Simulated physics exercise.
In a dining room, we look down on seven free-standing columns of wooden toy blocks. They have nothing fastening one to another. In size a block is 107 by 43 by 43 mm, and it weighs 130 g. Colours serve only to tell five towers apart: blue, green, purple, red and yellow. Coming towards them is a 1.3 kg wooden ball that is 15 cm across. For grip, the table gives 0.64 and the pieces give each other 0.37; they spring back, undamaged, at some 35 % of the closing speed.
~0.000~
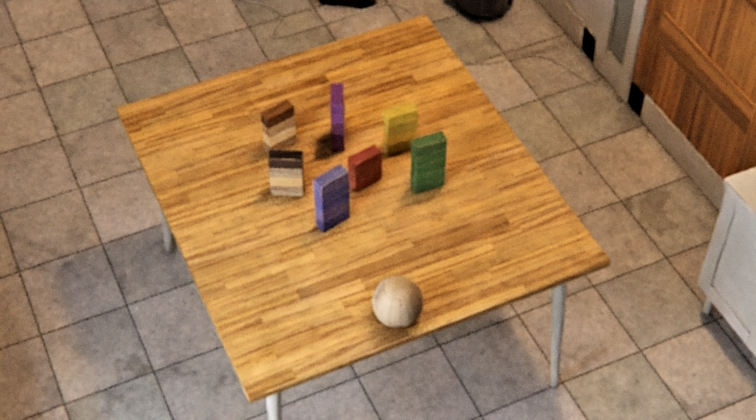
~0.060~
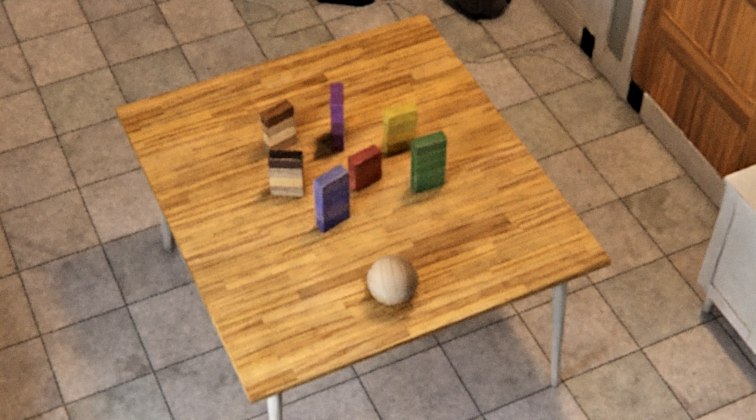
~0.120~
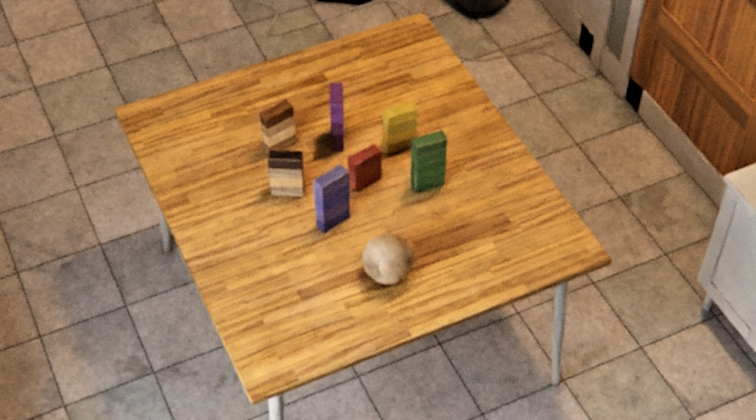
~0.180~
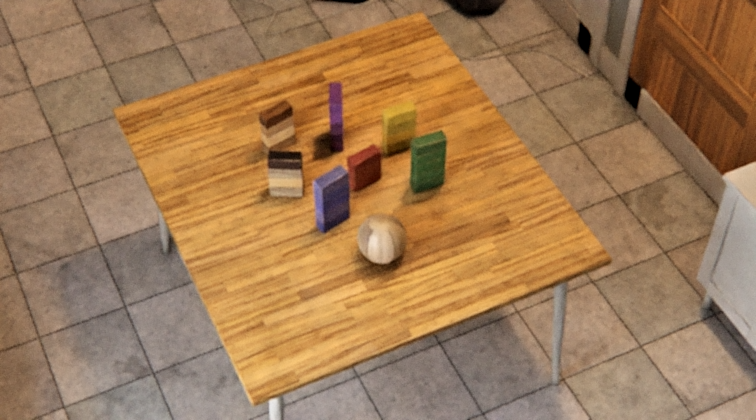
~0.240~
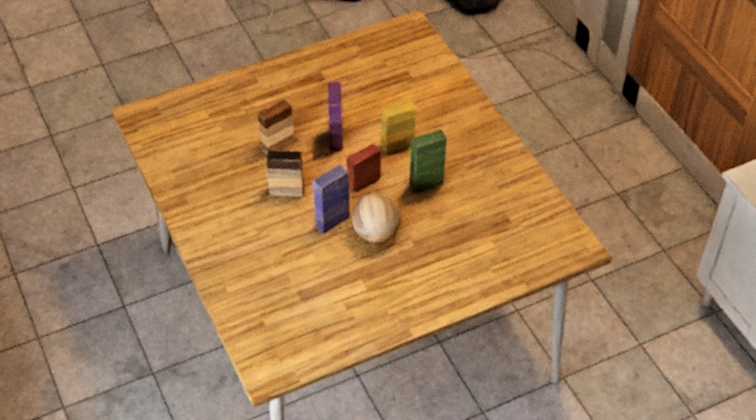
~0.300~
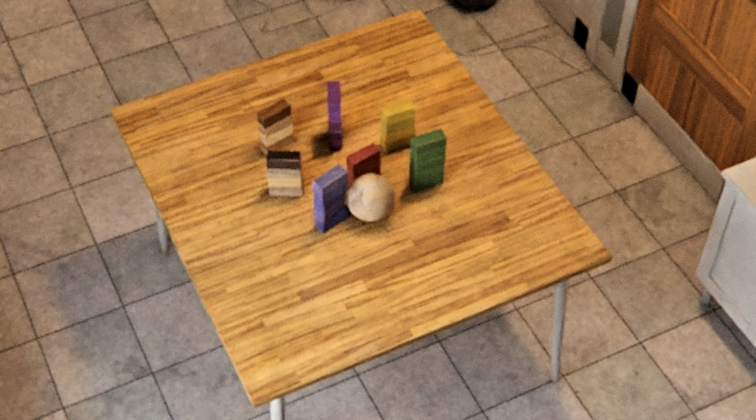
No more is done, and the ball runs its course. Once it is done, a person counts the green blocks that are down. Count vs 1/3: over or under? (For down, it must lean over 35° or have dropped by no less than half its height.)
Under.
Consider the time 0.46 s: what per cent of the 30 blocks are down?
By then, 10 per cent.
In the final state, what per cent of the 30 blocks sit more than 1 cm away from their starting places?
That is 15 per cent.
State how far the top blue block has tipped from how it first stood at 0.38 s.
Close to 0° of tilt compared with the start.
Around 0.38 s, ball still moving; none of the 5 green blocks down (1 of 30 in all colours); top green block unmoved; top red block tipped 46°.
Around 0.46 s, ball still moving; none of the 5 green blocks down (3 of 30 in all colours); top green block unmoved; top red block upside down.
Around 0.66 s, ball still moving; none of the 5 green blocks down (2 of 30 in all colours); top green block unmoved; top red block upside down.
Finally (1.3 s), ball rolling away; none of the 5 green blocks down (2 of 30 in all colours); top green block unmoved; top red block upside down. That is 0 per cent. Seen by the last camera, middles, top green block near (428, 142), top red block near (362, 110).
